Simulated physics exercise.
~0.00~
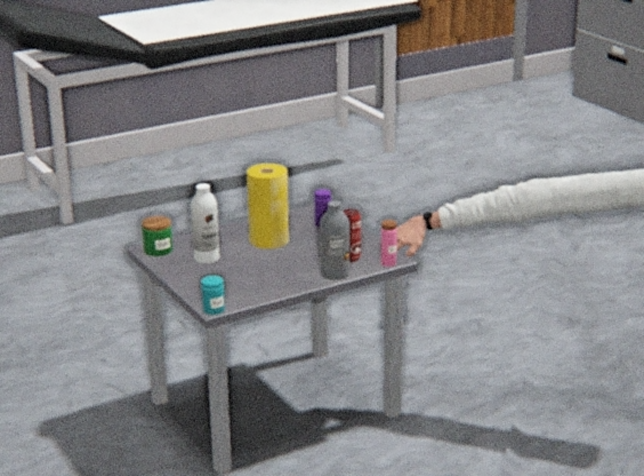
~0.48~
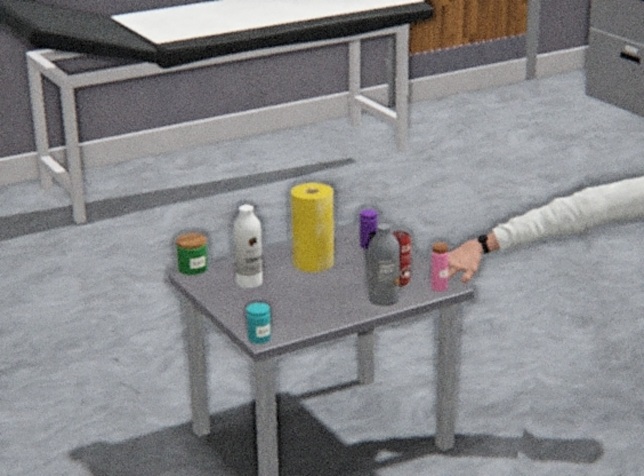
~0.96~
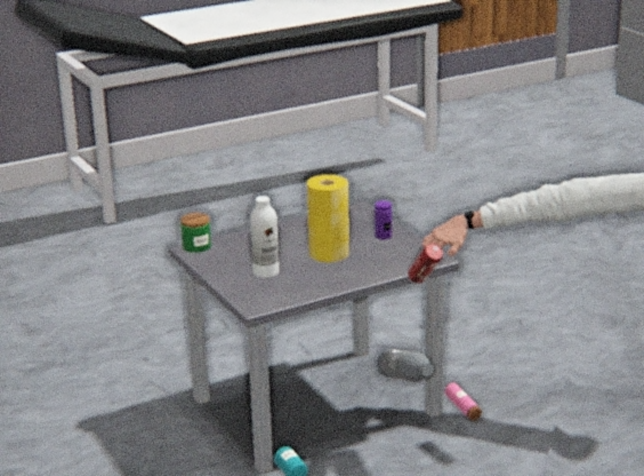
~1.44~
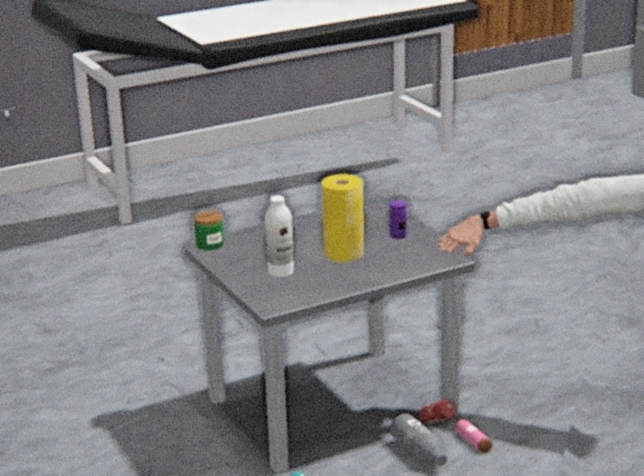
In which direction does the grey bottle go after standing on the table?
The grey bottle moves down, dropping from the table to the floor, where it lies on its side.
